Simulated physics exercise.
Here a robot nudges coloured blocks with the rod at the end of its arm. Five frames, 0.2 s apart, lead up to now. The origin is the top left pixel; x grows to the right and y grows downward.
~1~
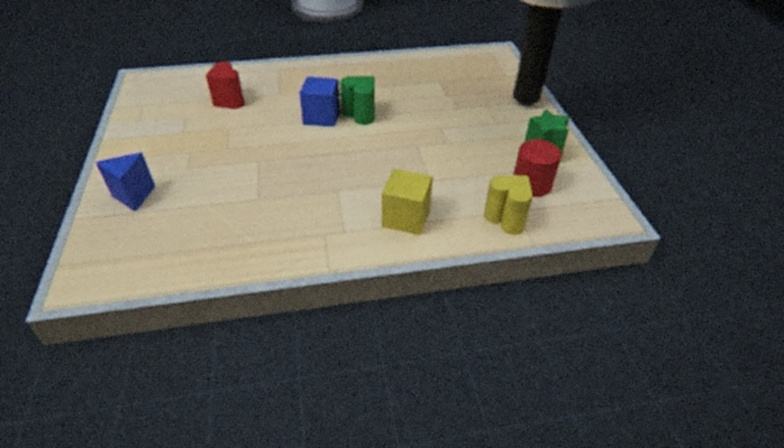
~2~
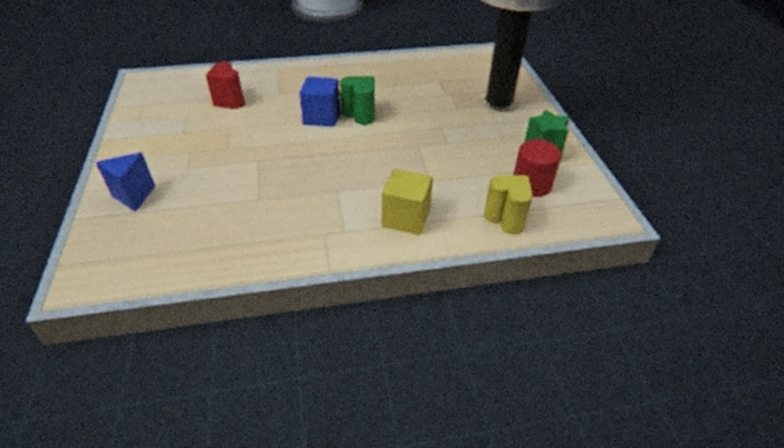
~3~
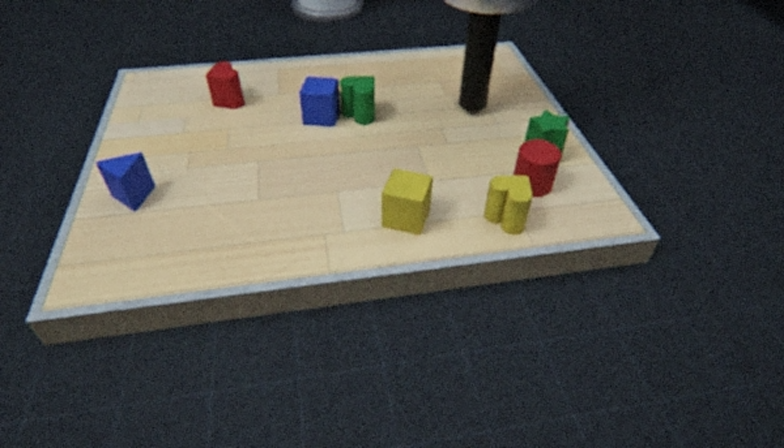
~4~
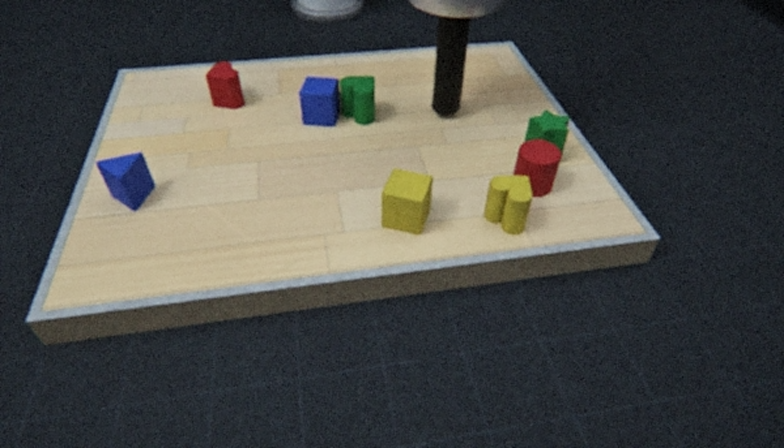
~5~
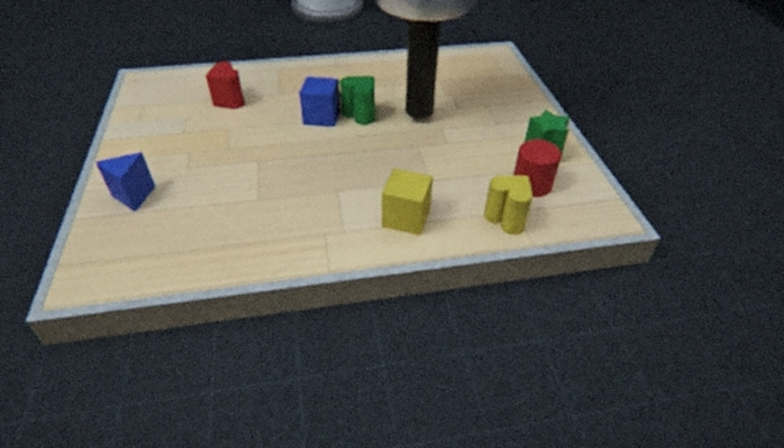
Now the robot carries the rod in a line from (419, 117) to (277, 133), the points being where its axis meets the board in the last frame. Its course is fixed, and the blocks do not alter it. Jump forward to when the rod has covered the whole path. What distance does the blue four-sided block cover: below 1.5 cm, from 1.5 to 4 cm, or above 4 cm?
The shift is from 1.5 to 4 cm.
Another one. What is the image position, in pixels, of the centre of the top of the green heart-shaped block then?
By then it is at (337, 77).
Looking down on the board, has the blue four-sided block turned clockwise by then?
I believe not.
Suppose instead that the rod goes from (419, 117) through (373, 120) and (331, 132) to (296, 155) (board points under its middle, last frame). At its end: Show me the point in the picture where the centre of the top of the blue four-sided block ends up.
Most likely (298, 83).
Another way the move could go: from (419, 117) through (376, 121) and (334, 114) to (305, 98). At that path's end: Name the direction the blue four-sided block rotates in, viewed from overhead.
Rotates counter-clockwise.
What follows on the original path. One third of the way, rod at (373, 116); blue four-sided block at (316, 84), turned 15° anticlockwise; green heart-shaped block at (349, 81), turned 30° clockwise.
Two thirds of the way, rod at (325, 121); blue four-sided block at (300, 81), turned 20° anticlockwise; green heart-shaped block at (337, 77), turned 60° clockwise.
At the end, rod at (276, 126); red heart-shaped block still; blue four-sided block at (299, 81), turned 20° anticlockwise; green heart-shaped block at (337, 77), turned 60° clockwise.
